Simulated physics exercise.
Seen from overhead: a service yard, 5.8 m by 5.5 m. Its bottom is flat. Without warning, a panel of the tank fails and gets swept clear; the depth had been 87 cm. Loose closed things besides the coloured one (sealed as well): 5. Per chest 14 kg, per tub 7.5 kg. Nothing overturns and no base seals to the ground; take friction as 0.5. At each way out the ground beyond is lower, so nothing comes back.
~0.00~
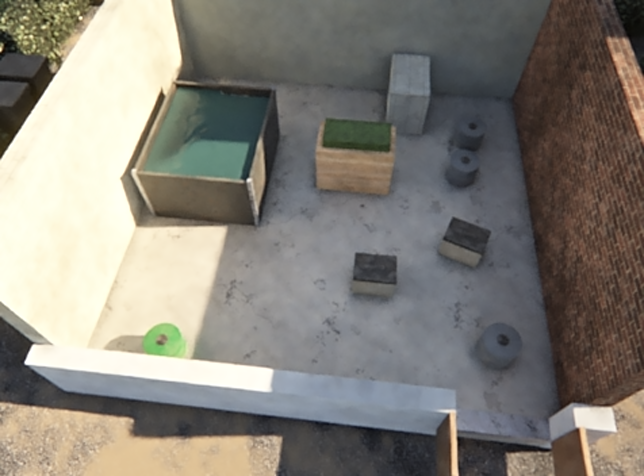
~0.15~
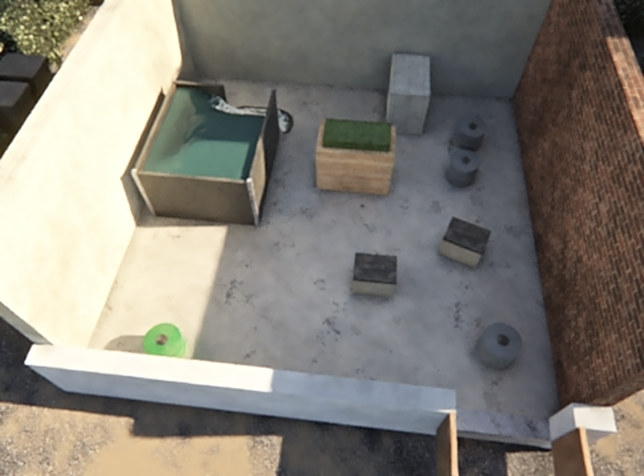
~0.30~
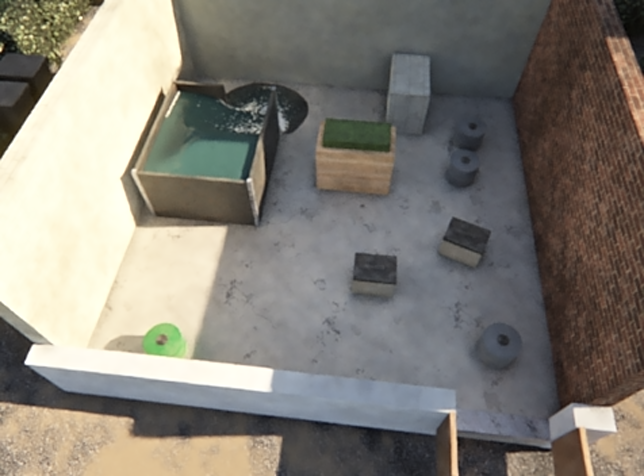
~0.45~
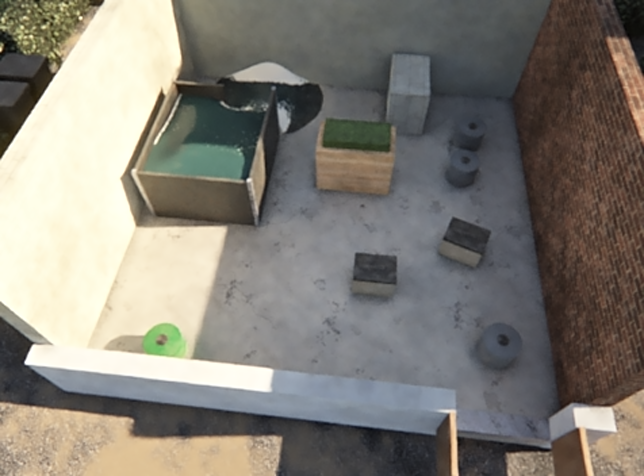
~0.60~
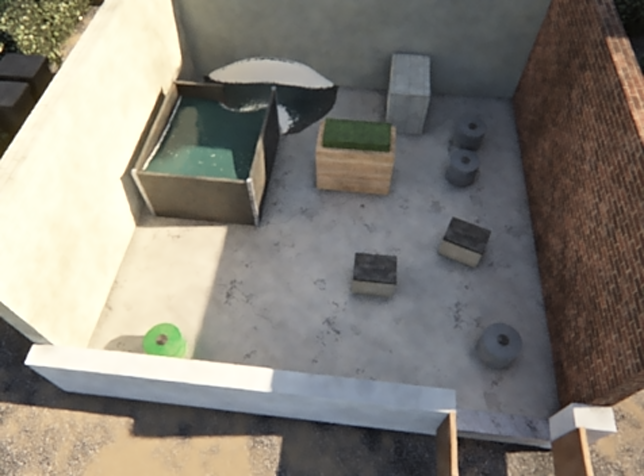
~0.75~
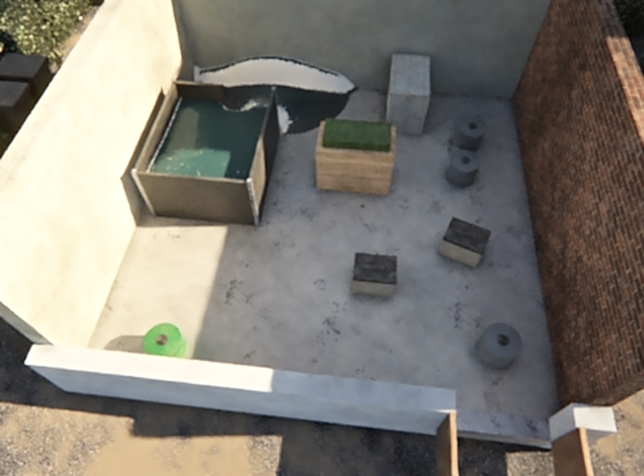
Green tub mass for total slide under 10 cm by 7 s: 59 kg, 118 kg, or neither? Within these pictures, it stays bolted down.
Chances are the lesser mass is fine.
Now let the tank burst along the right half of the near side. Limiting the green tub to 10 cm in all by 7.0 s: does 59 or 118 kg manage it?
Then you need the heavier mass.
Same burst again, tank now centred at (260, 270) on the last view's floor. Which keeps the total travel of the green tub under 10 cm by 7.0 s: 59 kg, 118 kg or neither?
In that case, simply put, the lighter one does it.
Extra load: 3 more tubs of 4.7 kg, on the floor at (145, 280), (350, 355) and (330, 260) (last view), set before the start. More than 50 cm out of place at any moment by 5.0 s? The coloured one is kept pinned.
Results, in sequence: Exceeded / not exceeded / not exceeded.
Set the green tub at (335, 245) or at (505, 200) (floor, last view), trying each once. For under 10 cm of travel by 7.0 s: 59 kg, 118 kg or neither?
Light one suffices, then light one suffices.
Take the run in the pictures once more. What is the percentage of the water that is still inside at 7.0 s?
98 %.
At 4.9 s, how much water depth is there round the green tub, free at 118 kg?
Around 7 cm.
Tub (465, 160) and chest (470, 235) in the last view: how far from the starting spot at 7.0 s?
250 cm and 0 cm.
After 1.4 s the green tub would be 0 cm from its start with 59 kg and 0 cm from its start with 118 kg; 0 cm of water round it then.
After 3.1 s the green tub would be 0 cm from its start with 59 kg and 0 cm from its start with 118 kg; 2 cm of water round it then.
After 4.9 s the green tub would be 0 cm from its start with 59 kg and 0 cm from its start with 118 kg; 7 cm of water round it then.
After 7.0 s the green tub would be 0 cm from its start with 59 kg and 0 cm from its start with 118 kg; 6 cm of water round it then.
